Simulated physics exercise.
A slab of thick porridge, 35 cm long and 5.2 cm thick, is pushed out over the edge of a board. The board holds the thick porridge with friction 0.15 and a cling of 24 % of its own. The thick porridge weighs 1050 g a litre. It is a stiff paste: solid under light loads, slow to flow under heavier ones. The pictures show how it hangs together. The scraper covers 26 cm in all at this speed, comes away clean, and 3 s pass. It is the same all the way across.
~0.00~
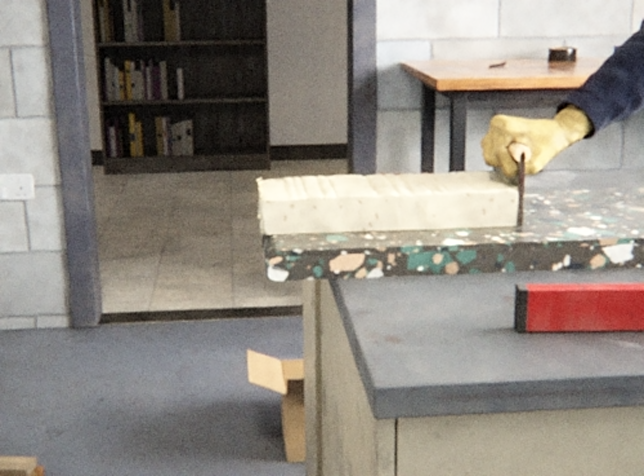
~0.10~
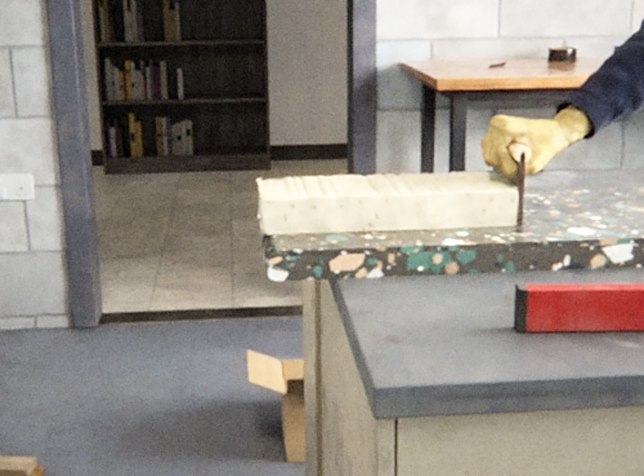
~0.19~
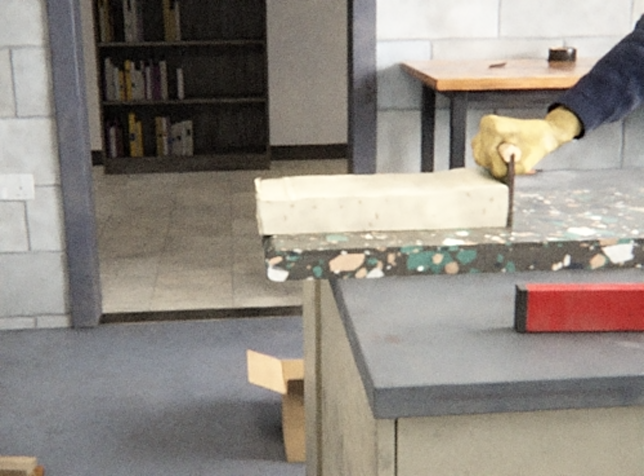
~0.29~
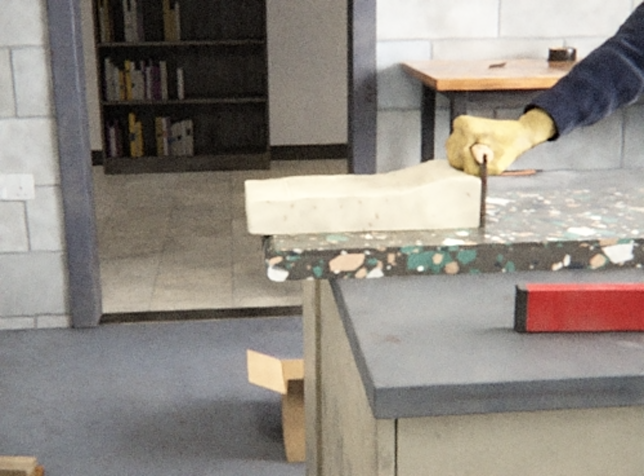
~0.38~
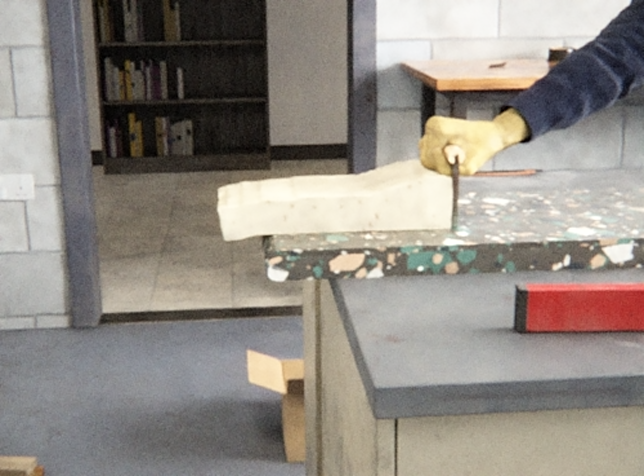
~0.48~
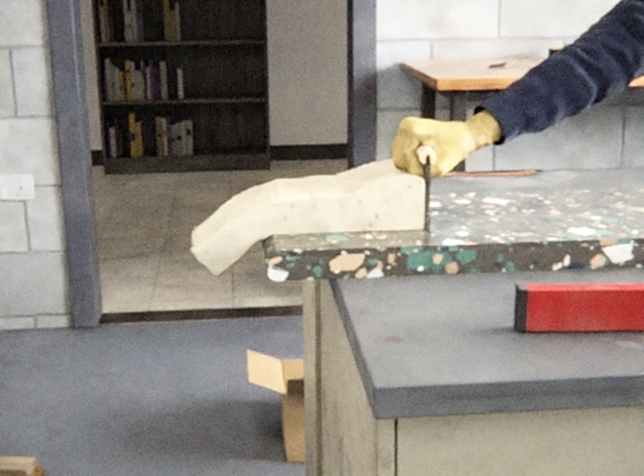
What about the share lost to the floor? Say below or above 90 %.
The share lost to the floor is above 90 %.
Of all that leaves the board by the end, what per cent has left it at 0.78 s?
About 60 %.
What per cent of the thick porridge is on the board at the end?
About 0 % on the board.
By 0.78 s, 38 % lies on the board and 37 % has fallen.
By 1.14 s, none lies on the board and 68 % has fallen.
By 1.50 s, none lies on the board and 100 % has fallen.
By 1.86 s, none lies on the board and 100 % has fallen.
By 3.86 s, at the end, none lies on the board and 100 % has fallen.
